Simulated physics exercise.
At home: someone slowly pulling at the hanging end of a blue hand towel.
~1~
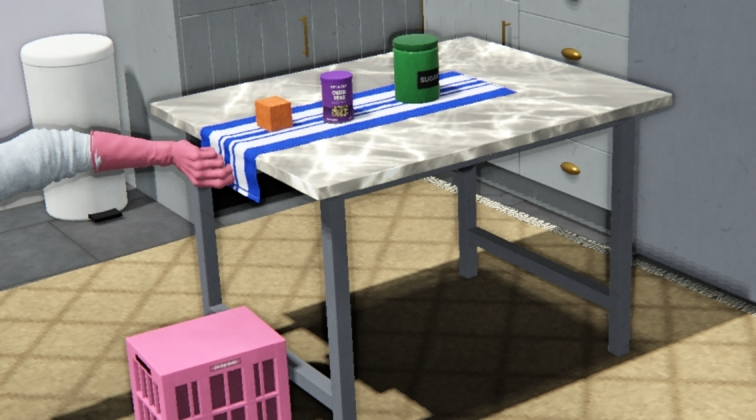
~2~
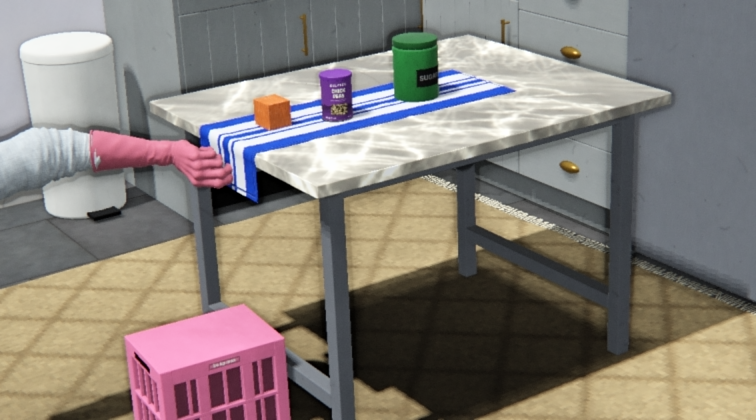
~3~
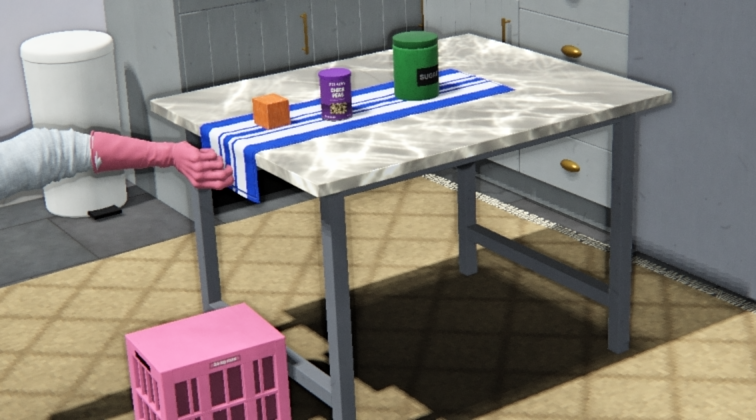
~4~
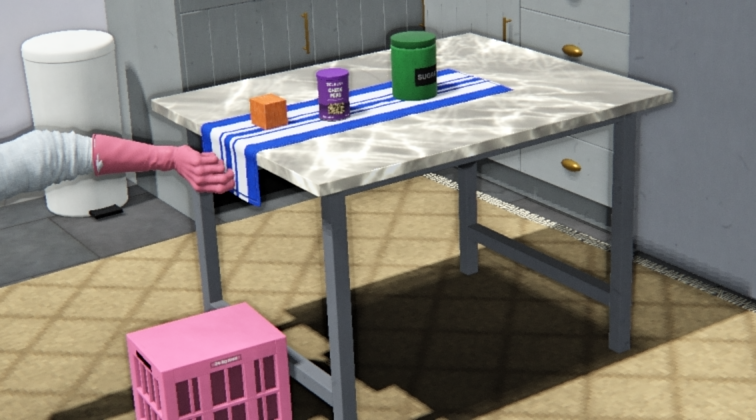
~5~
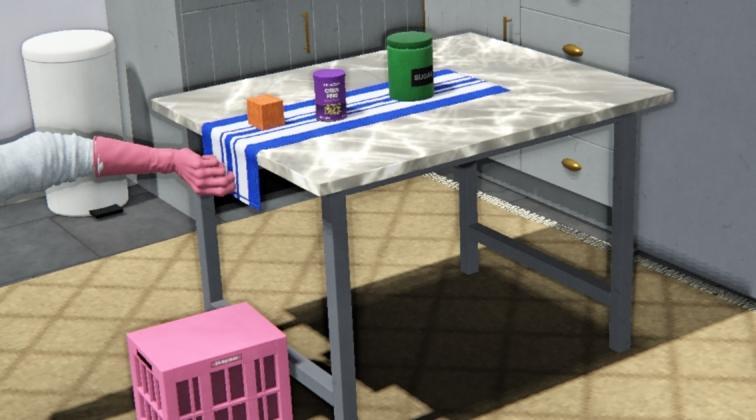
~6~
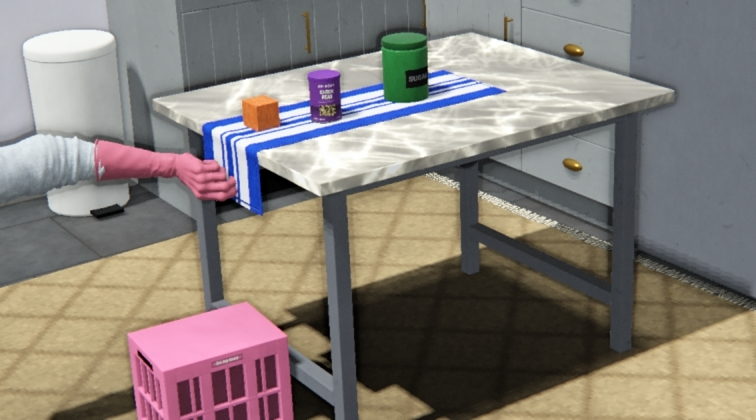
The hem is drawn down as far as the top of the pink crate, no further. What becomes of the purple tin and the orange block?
The purple tin falls off. The orange block goes over the edge.
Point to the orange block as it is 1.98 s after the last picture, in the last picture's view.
Around (184, 297).
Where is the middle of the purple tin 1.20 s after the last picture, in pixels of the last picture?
Around (236, 117).
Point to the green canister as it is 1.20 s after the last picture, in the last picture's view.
At about (327, 85).
Then, 1.20 s after the last picture, hem going down; tin carried along near (236, 117); block down below near (184, 296).
Then, 1.98 s after the last picture, hem on the crate; tin down below near (203, 318); block down below near (184, 297).
At rest, hem on the crate; tin down below near (203, 318); block down below near (184, 297). The purple tin goes over the edge and the orange block is carried off the end.
